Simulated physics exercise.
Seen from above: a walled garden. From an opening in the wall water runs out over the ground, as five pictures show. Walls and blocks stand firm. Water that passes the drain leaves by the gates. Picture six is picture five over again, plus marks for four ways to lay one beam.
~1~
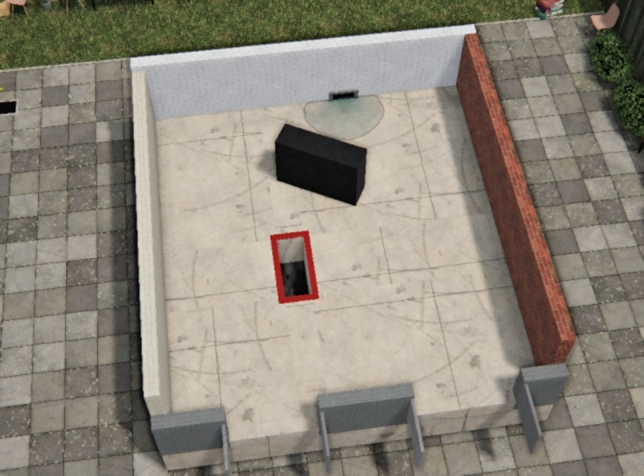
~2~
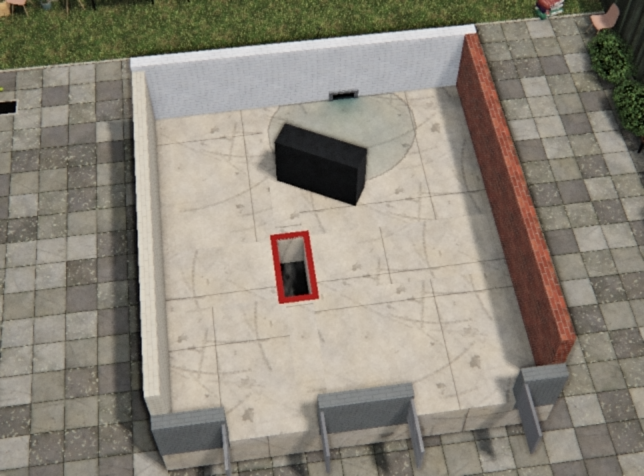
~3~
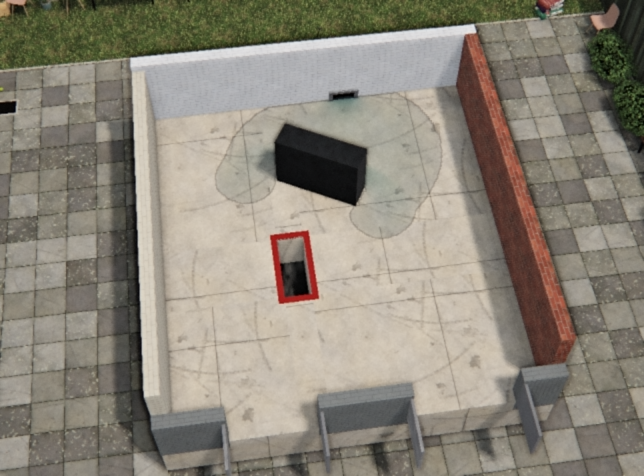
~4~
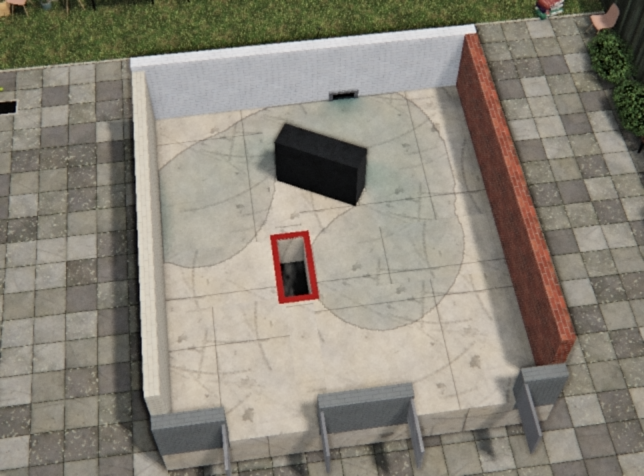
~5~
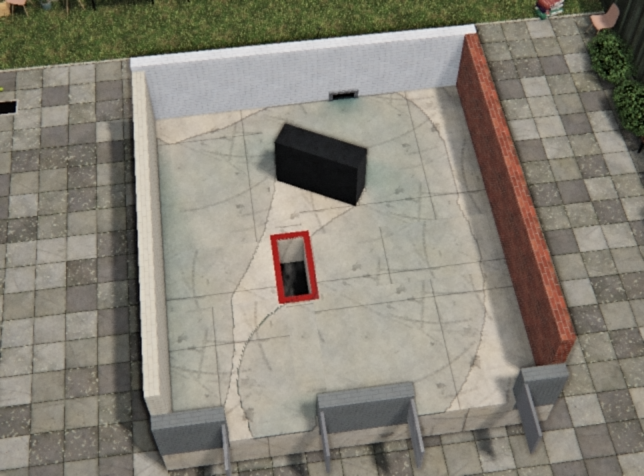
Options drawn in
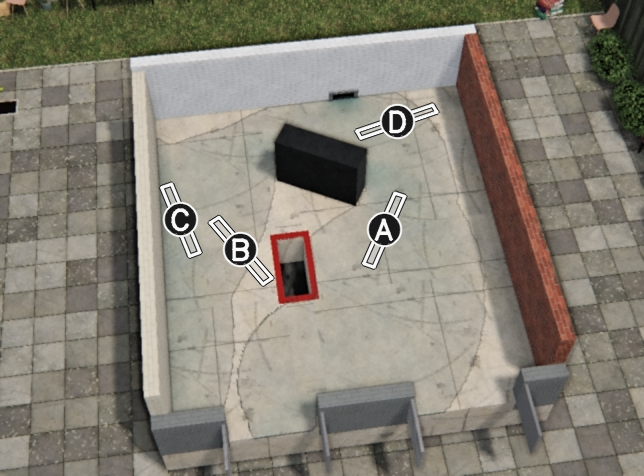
Water spreads in a thin, pale grey-green sheet from a small dark opening in the white back wall of a paved, walled yard, seen from high above by a still camera. A black block stands near the opening, a red-rimmed pit lies mid-floor, and a brick wall runs along the right. The sheet widens behind the block, rounds both sides in lobes, and covers most of the floor, reaching the pit and the front edge.
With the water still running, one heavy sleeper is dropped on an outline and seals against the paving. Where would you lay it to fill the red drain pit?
A works best here.
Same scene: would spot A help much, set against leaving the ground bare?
Yes, it helps clearly.
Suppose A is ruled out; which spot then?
B.
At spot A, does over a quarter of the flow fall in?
No, it does not.
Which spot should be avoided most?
D it is.
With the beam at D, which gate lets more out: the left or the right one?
More leaves on the left.
On the marked copy, A from (368, 265) to (399, 194); B from (214, 220) to (267, 281); C from (166, 185) to (194, 254); D from (358, 134) to (434, 108).
With A, about 17 % of the stream runs into the red drain pit, about 83 % out by the gates.
With B, about 10 % of the stream runs into the red drain pit, about 90 % out by the gates.
With C, about 6 % of the stream runs into the red drain pit, about 94 % out by the gates.
With D, about 2 % of the stream runs into the red drain pit, about 98 % out by the gates.
